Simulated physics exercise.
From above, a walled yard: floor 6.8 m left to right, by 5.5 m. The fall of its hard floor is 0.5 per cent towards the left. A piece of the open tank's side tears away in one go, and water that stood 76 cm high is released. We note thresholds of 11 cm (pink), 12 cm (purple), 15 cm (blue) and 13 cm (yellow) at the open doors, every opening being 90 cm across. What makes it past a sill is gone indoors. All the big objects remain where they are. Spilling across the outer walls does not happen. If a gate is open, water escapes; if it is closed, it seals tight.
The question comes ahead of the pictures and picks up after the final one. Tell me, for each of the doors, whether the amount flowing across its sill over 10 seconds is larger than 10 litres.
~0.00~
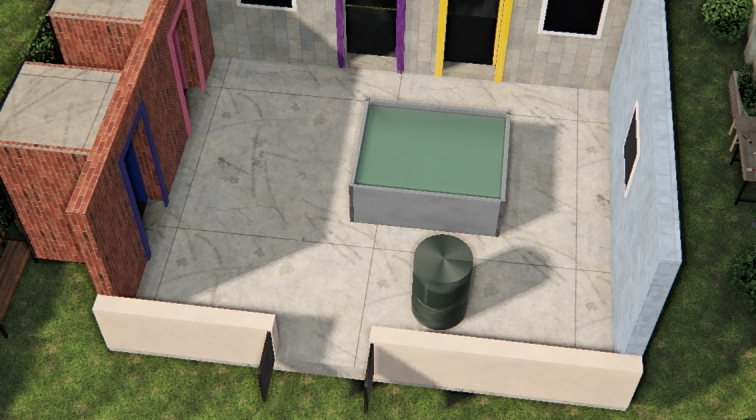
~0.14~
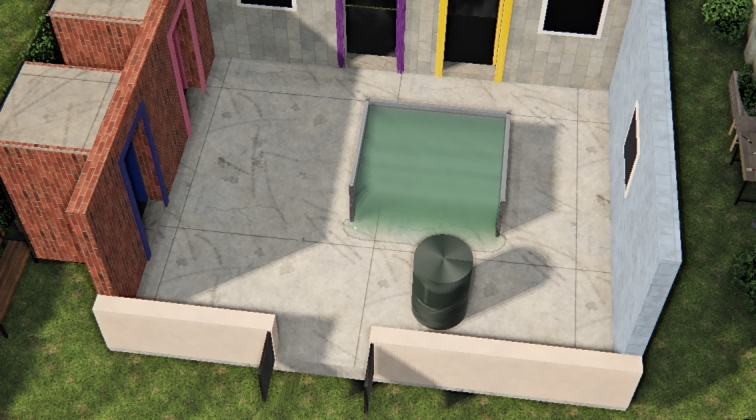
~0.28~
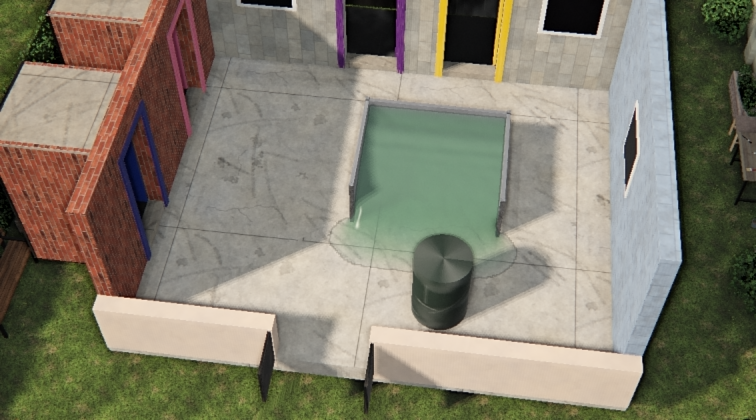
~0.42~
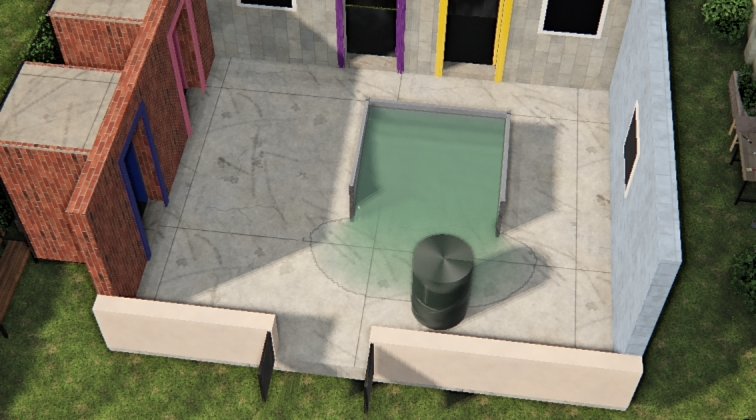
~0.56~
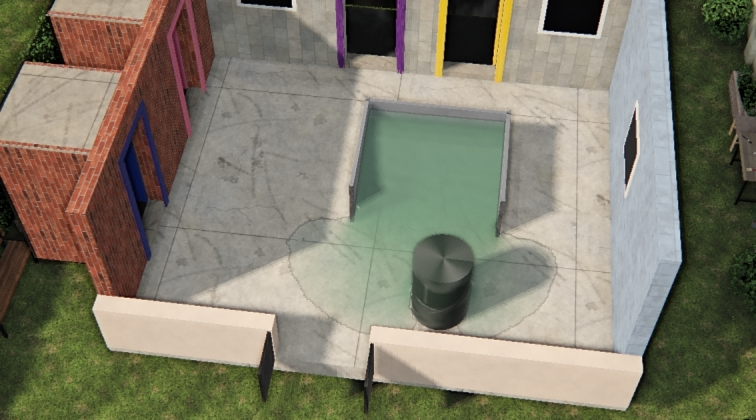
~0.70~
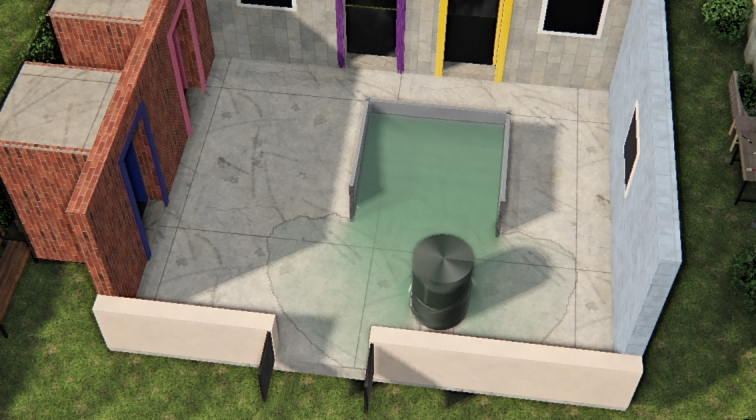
For 10 seconds: The pink door, not larger; the purple door, not larger; the blue door, not larger; the yellow door, not larger.
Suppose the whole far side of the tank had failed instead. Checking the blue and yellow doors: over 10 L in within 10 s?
Log - blue: Threshold not reached, yellow: Threshold topped.
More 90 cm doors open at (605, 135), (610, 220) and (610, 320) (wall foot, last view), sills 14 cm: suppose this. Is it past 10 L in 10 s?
Check each in turn: The first fails, the second fails, the third succeeds.
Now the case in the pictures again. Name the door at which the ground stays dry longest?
Purple.
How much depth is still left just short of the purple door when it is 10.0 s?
I'd put it at around 8.5 cm deep.
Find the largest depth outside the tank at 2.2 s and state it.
Depth: Approx. 38 cm.
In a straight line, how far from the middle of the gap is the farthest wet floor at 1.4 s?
I'd put it close to 3.8 m.
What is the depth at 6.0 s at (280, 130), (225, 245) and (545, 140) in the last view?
Depth readings in turn - 2, 5, 4 cm.
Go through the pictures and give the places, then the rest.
Still water, 76 cm deep, in the open tank at (432, 151), in the first picture.
The front is at (502, 238), 1.2 m from the gap at (425, 217); 0.4 m2 of floor is under water; 76 cm left at the back of the open tank, in the second picture.
The front is at (509, 258), 1.4 m from the gap at (425, 218); 1.7 m2 of floor is under water; 74 cm left at the back of the open tank, in the third picture.
Water pours out at (425, 219) and has run 1.7 m, to (520, 279); typically 13 cm deep outside, 67 cm at the open tank's back, in the fourth picture.
Water pours out at (425, 219) and has run 2.1 m, to (310, 291); typically 9 cm deep outside, 64 cm at the open tank's back, in the fifth picture.
Water pours out at (425, 219) and has run 2.6 m, to a hidden place; typically 7 cm deep outside, 61 cm at the open tank's back, in the sixth picture.
After 1.4 s water covers 30 % of the floor and is deepest (46 cm) near (442, 274); pink door not reached, purple door not reached, blue door not reached, yellow door not reached.
After 2.2 s water covers 35 % of the floor and is deepest (38 cm) near (564, 363); pink door not reached, purple door not reached, blue door not reached, yellow door not reached.
After 3.5 s water covers 55 % of the floor and is deepest (24 cm) near (127, 326); pink door not reached, purple door not reached, blue door 10 cm at the sill, 0 L in, yellow door not reached.
After 6.0 s water covers 85 % of the floor and is deepest (14 cm) near (537, 98); pink door 3 cm at the sill, 0 L in, purple door 5 cm at the sill, 0 L in, blue door 7 cm at the sill, 0 L in, yellow door 8 cm at the sill, 0 L in.
After 10.0 s water covers 95 % of the floor and is deepest (15 cm) near (207, 83); pink door 9 cm at the sill, 0 L in, purple door 9 cm at the sill, 0 L in, blue door 7 cm at the sill, 0 L in, yellow door 4 cm at the sill, 0 L in.
